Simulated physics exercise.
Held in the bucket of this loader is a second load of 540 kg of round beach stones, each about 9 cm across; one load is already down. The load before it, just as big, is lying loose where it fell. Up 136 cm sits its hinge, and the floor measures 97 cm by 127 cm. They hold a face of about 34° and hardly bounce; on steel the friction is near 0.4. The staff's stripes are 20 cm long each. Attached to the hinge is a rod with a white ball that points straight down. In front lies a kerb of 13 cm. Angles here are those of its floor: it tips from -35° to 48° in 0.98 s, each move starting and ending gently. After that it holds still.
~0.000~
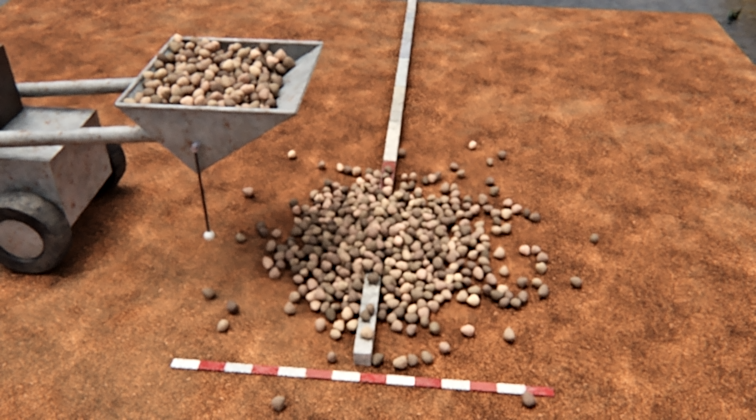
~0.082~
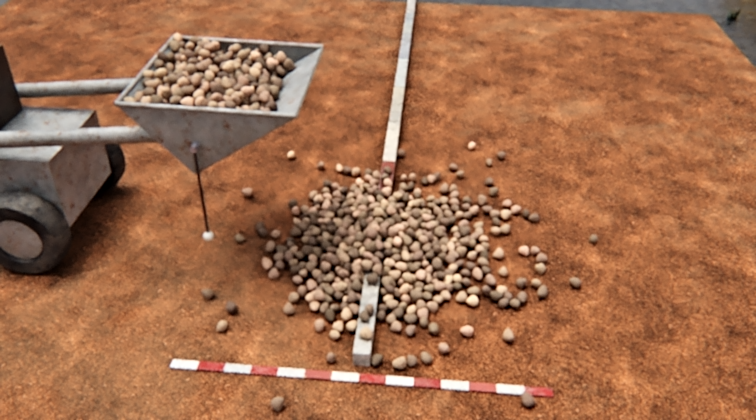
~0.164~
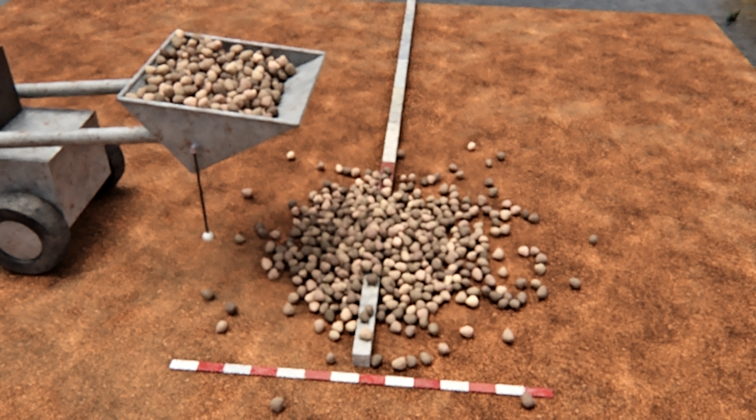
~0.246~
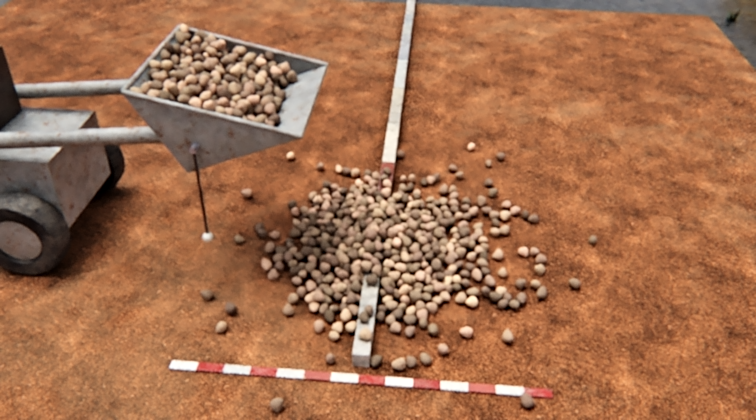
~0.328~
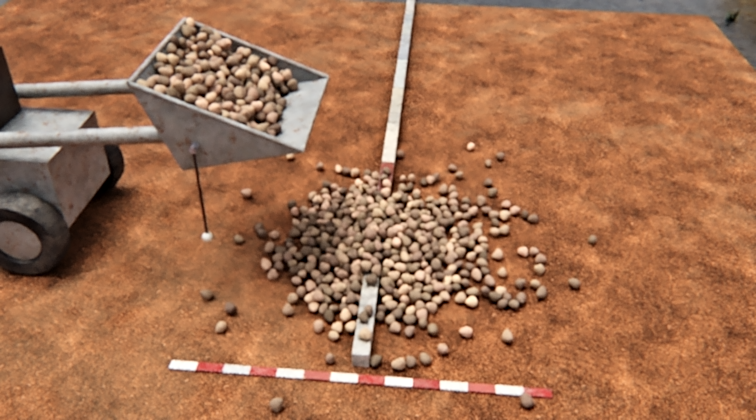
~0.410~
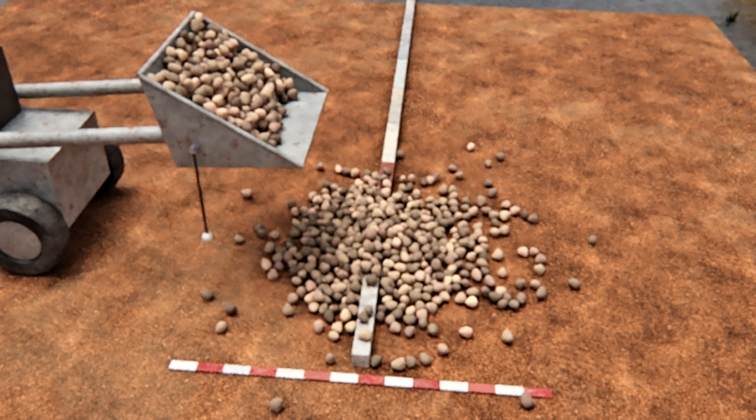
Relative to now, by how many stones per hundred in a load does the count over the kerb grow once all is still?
It grows by roughly 9 per hundred.
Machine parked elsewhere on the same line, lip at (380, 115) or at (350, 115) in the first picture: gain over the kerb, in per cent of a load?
The first would add some 75 per cent and the second some 45 per cent.
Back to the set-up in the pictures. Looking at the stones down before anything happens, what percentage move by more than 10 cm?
Roughly 10 percent.
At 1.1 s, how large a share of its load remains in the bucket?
Estimate: 45 % remaining inside, roughly.
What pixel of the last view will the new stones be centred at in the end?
Their middle is at about (321, 233).
After 0.7 s the floor is at 36°; in per cent of one load, 100 in the bucket, 51 on this side of the kerb, 50 over the kerb; the foremost stones are at (547, 252).
After 1.1 s the floor is at 48°; in per cent of one load, 43 in the bucket, 108 on this side of the kerb, 50 over the kerb; the foremost stones are at (547, 252).
After 1.4 s the floor is at 48°; in per cent of one load, 1 in the bucket, 146 on this side of the kerb, 53 over the kerb; the foremost stones are at (547, 252).
After 4.3 s the floor is at 48°; in per cent of one load, 0 in the bucket, 141 on this side of the kerb, 59 over the kerb; the foremost stones are at (563, 267). Net gain over the kerb, 9.
